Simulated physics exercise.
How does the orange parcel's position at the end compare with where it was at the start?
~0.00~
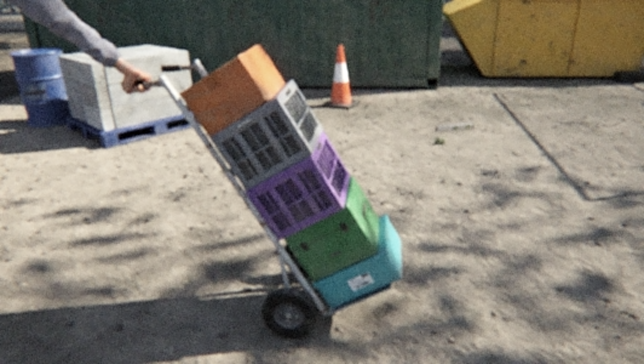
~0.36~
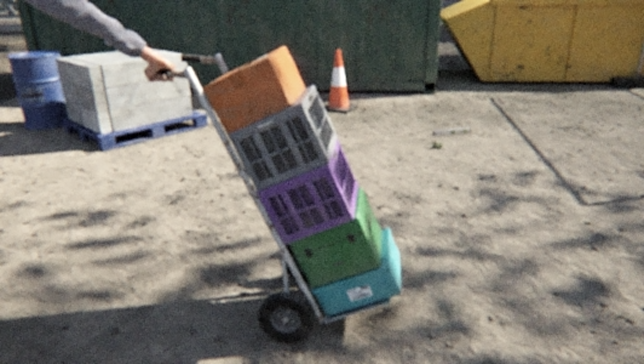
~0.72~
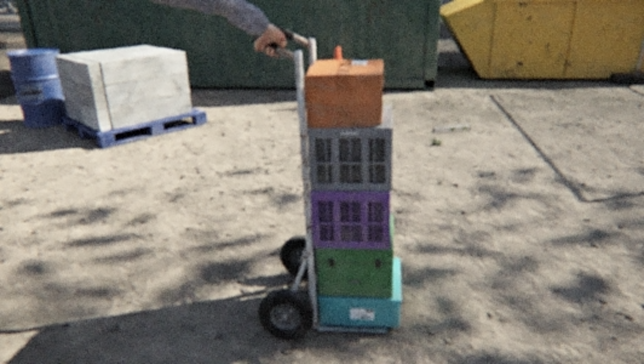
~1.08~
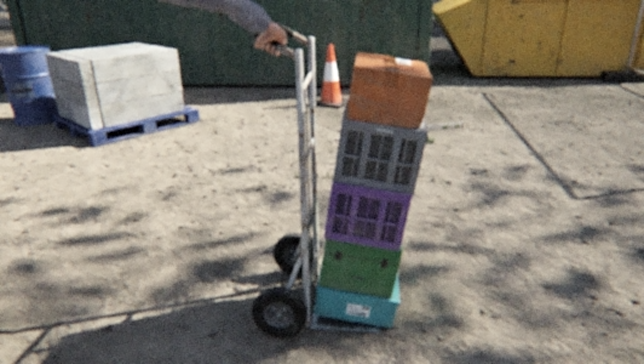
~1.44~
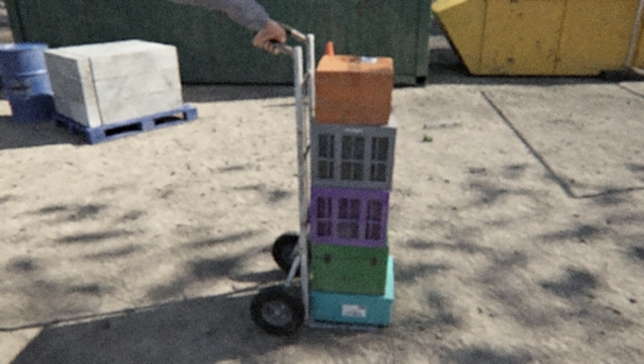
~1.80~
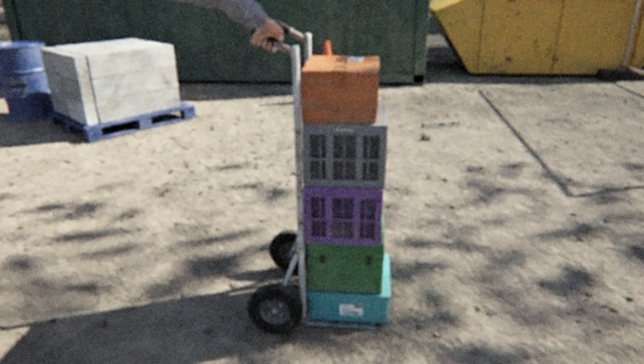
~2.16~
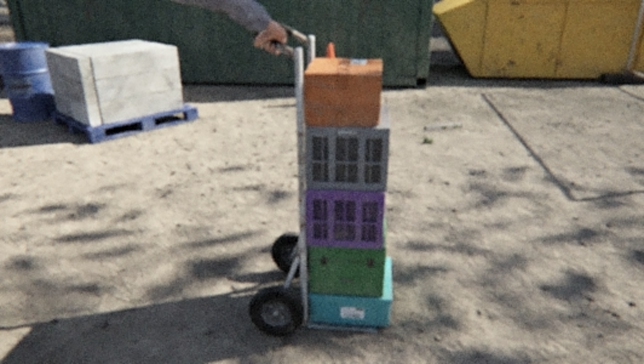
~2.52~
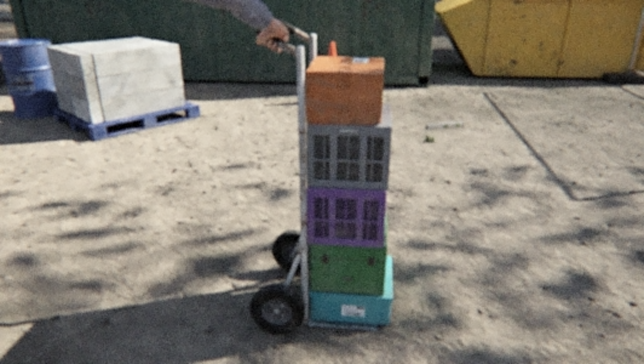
It ends up further to the right. At first it leaned out to the left of the traffic cone, and at the end it stands upright in front of the cone, hiding most of it.
